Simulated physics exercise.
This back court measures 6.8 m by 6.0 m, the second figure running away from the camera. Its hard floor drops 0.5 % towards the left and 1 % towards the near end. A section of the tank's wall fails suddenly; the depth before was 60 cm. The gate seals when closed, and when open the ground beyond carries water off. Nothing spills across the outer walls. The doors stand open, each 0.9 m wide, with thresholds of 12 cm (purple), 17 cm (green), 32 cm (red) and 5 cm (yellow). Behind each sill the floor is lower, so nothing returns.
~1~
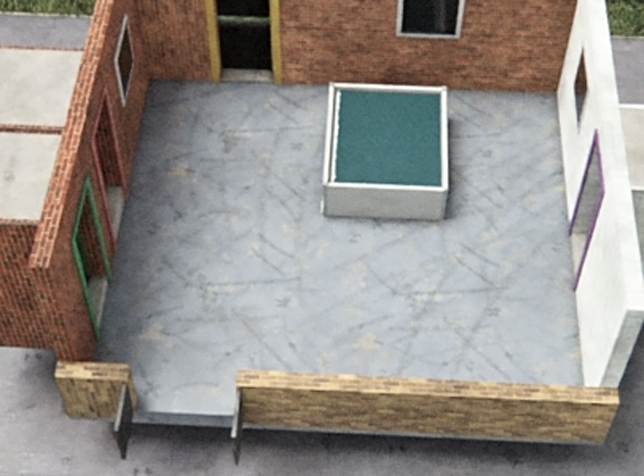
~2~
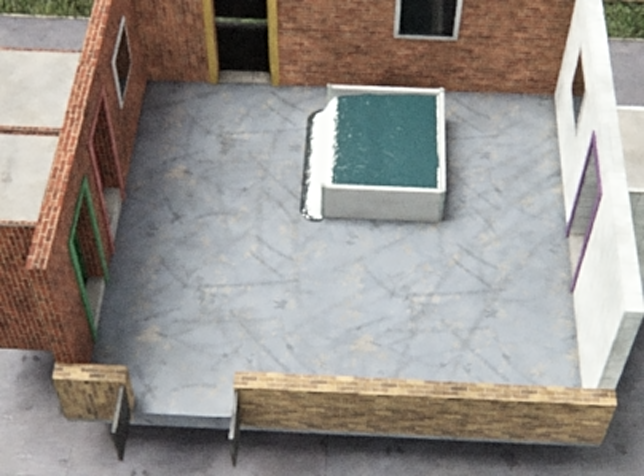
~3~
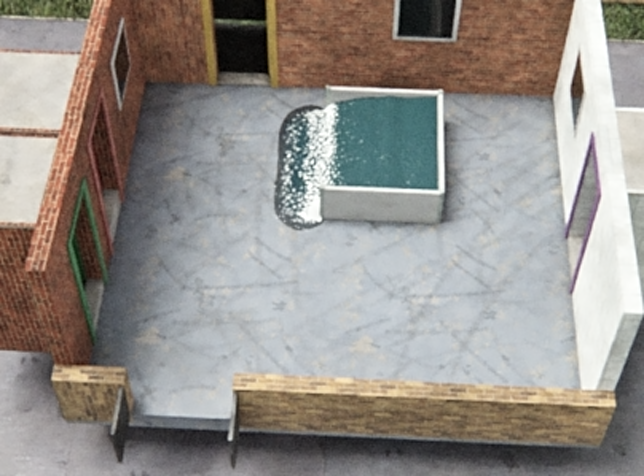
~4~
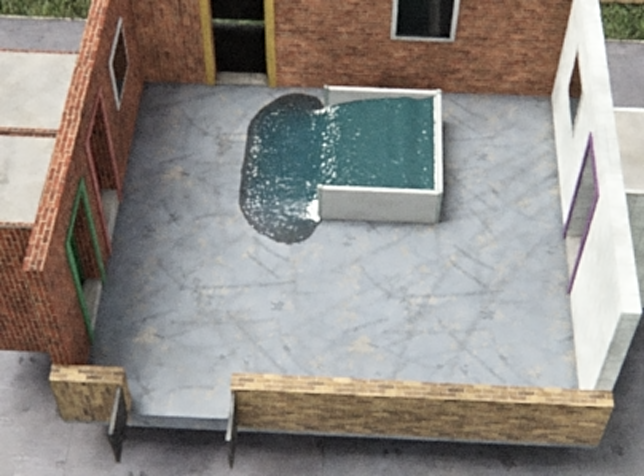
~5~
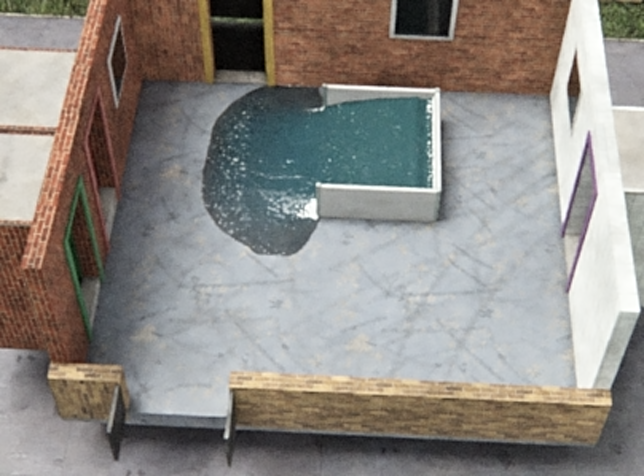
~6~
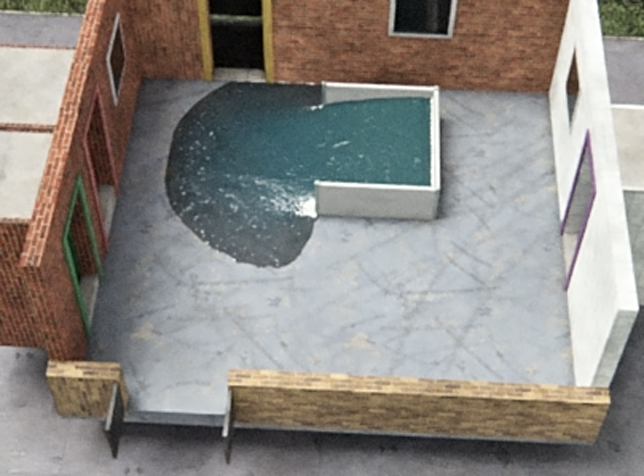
Water bursts from the left side of a raised tank and spreads across the grey floor.
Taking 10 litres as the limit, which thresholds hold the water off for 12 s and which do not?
The water let in: At the purple door it keeps below the limit; at the green door it does not reach the limit; at the red door it stays under the limit; at the yellow door it passes the limit.
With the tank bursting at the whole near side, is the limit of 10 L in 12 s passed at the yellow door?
Against that limit: Yellow under.
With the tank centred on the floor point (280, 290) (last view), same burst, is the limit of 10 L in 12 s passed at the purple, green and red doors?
Against that limit: Purple under, green above, red under.
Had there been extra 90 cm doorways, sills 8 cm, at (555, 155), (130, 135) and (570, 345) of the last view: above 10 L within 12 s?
In that order: Not over, above, not over.
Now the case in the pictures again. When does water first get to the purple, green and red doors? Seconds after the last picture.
Purple 8.0 s, green 1.1 s, red 0.4 s.
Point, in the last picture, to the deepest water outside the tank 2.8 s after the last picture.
Around (81, 380).
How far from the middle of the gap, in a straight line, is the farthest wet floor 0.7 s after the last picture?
Some 3.6 m out.
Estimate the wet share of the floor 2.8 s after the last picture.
About 40 per cent.
Then, 0.7 s after the last picture water covers 30 % of the floor and is deepest (34 cm) near (125, 161); purple door not reached, green door not reached, red door 22 cm at the sill, 0 L in, yellow door 11 cm at the sill, 2 L in.
Then, 1.5 s after the last picture water covers 35 % of the floor and is deepest (38 cm) near (140, 87); purple door not reached, green door 15 cm at the sill, 0 L in, red door 26 cm at the sill, 0 L in, yellow door 10 cm at the sill, 18 L in.
Then, 2.8 s after the last picture water covers 40 % of the floor and is deepest (30 cm) near (81, 380); purple door not reached, green door 11 cm at the sill, 0 L in, red door 17 cm at the sill, 0 L in, yellow door 15 cm at the sill, 54 L in.
Then, 6.3 s after the last picture water covers 70 % of the floor and is deepest (13 cm) near (79, 391); purple door not reached, green door 9 cm at the sill, 0 L in, red door 6 cm at the sill, 0 L in, yellow door 5 cm at the sill, 105 L in.
Then, 11.3 s after the last picture water covers 85 % of the floor and is deepest (8 cm) near (79, 391); purple door 4 cm at the sill, 0 L in, green door 6 cm at the sill, 0 L in, red door 4 cm at the sill, 0 L in, yellow door 1 cm at the sill, 105 L in.
